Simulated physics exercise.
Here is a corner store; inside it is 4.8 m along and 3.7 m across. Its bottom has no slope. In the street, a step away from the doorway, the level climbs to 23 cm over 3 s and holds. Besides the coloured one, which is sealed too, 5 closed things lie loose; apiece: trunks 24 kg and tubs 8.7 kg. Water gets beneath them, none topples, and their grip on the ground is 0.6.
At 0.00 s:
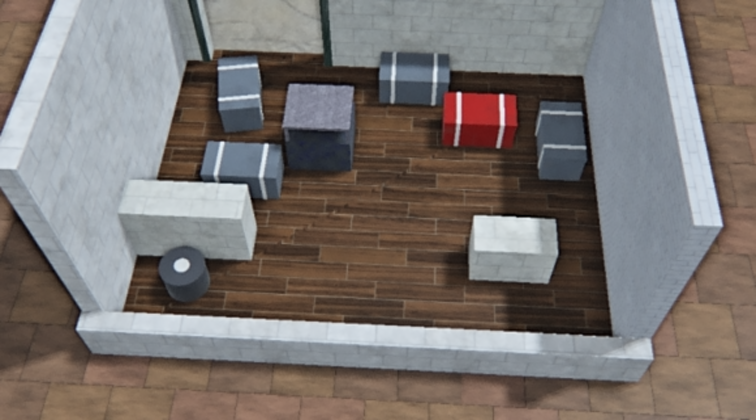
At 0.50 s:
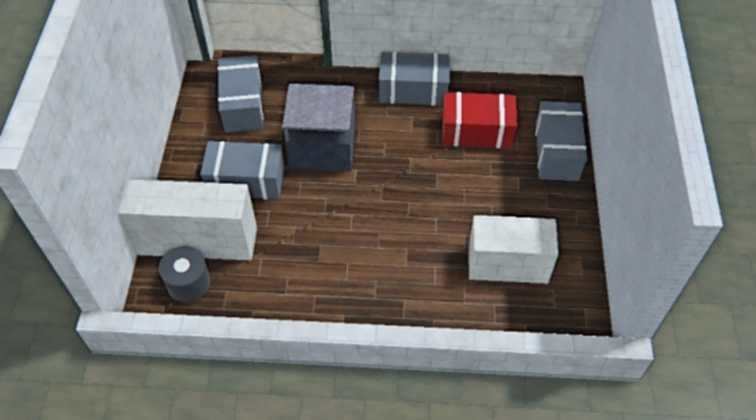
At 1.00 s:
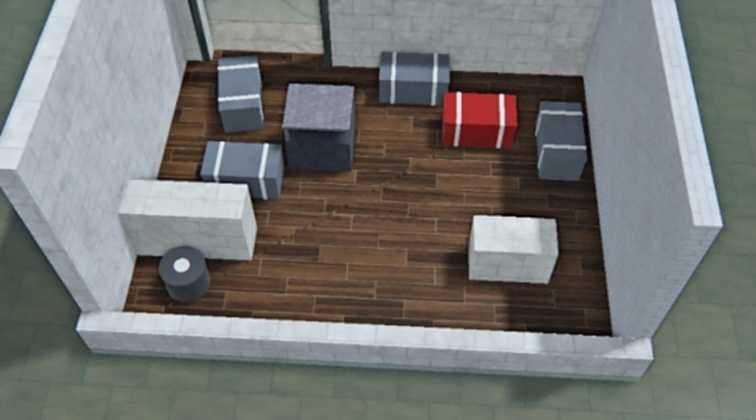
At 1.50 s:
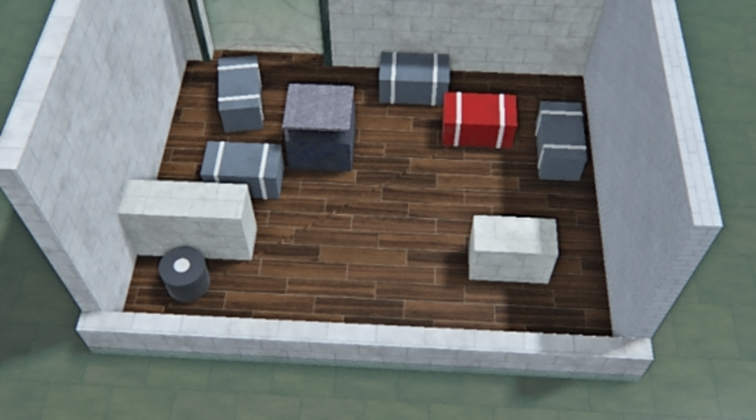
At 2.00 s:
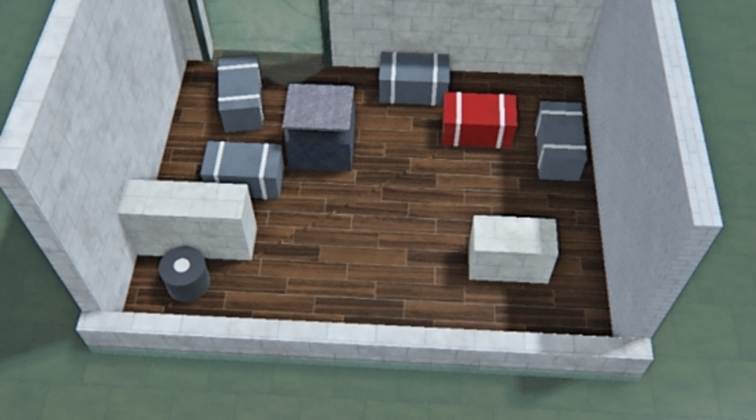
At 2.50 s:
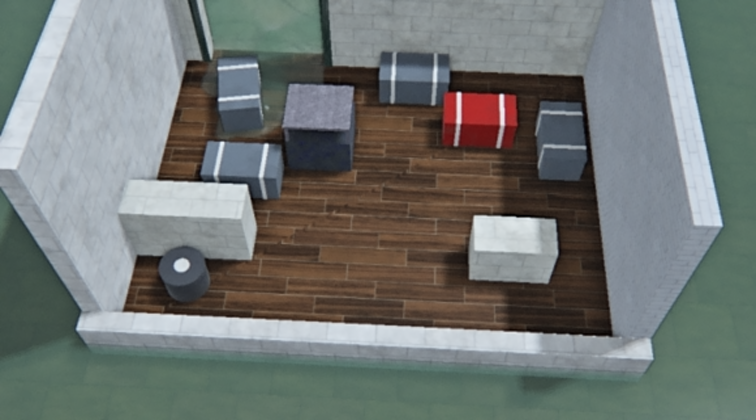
Greenish water spreads over the brown paving around a walled room seen from above, turning the ground outside a deeper green. It then shows in the doorway at the back left and creeps slightly onto the wooden floor there, while the red trunk, grey trunks and pale blocks stay still.
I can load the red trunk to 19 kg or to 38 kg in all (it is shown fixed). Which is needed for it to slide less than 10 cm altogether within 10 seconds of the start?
Verdict: Only the larger load is enough.
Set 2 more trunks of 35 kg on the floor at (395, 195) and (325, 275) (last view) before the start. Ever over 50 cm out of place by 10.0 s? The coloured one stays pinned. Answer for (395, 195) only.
Answer: Less.
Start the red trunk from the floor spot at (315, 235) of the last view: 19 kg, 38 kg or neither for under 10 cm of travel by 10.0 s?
Neither holds.
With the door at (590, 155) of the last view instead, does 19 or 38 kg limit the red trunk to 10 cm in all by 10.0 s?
In that case neither load is enough.
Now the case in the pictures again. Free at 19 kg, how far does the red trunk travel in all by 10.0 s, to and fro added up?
About 30 cm.
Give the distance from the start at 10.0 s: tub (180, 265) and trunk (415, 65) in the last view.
In turn: 0 cm, 10 cm.
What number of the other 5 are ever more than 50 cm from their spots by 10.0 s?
2 of them.
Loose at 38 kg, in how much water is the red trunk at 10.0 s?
About 8 cm.
After 3.5 s the red trunk would be 0 cm from its start with 19 kg and 0 cm from its start with 38 kg; 0 cm of water round it then.
After 4.5 s the red trunk would be 0 cm from its start with 19 kg and 0 cm from its start with 38 kg; 4 cm of water round it then.
After 7.0 s the red trunk would be 3 cm from its start with 19 kg and 0 cm from its start with 38 kg; 3 cm of water round it then.
After 10.0 s the red trunk would be 24 cm from its start with 19 kg and 0 cm from its start with 38 kg; 8 cm of water round it then.
